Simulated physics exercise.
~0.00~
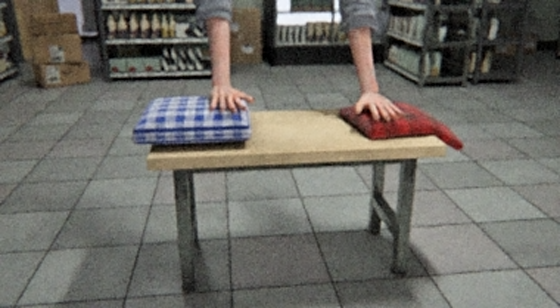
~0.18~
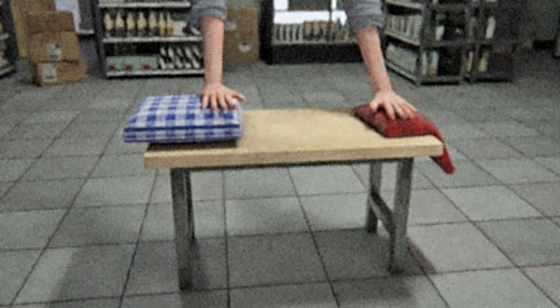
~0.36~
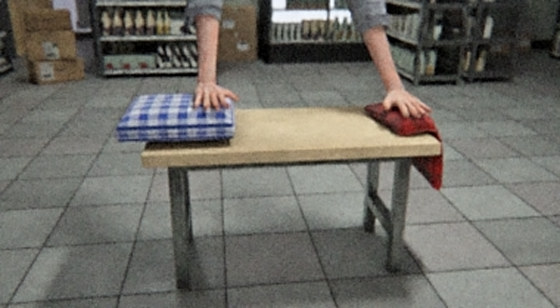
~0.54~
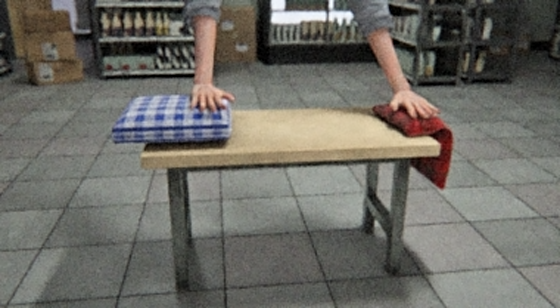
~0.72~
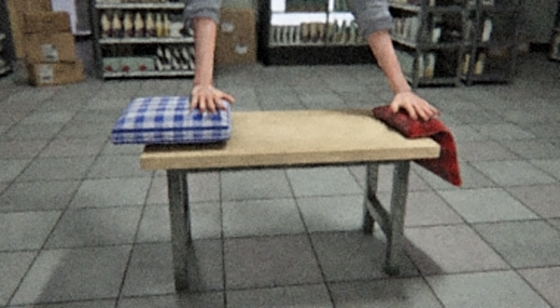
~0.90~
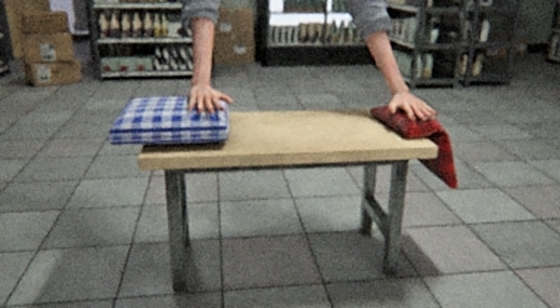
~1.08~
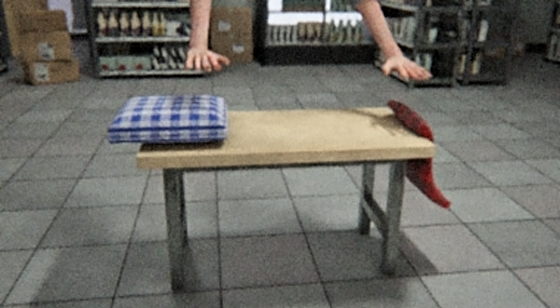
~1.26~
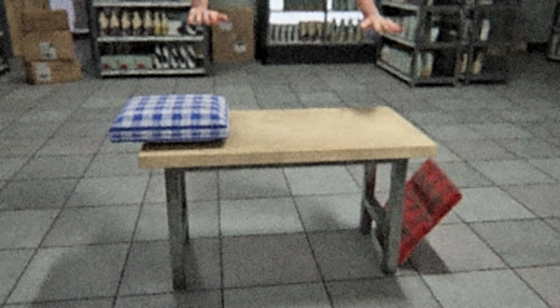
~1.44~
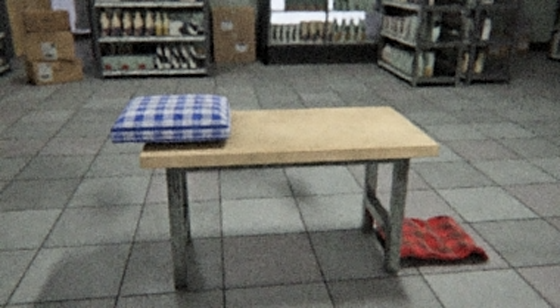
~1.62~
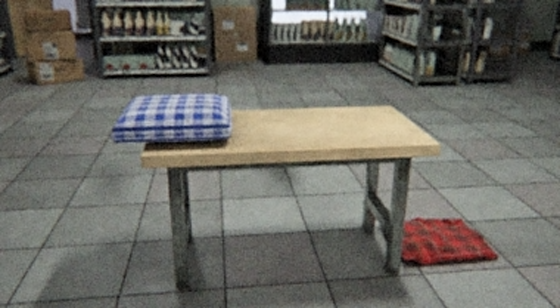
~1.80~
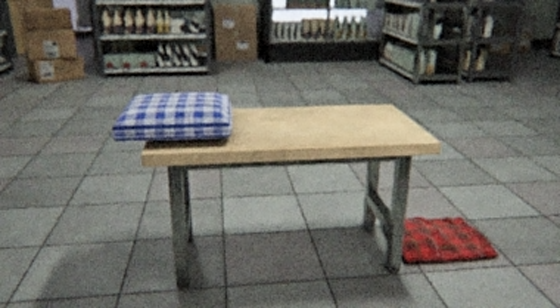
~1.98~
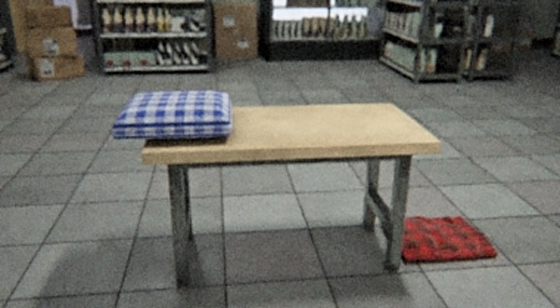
A red checked cloth and a blue checked cushion were pushed outward by two hands toward opposite ends of a bench, and when the hands lifted away, the cloth slid off the right end onto the floor while the cushion stayed put.
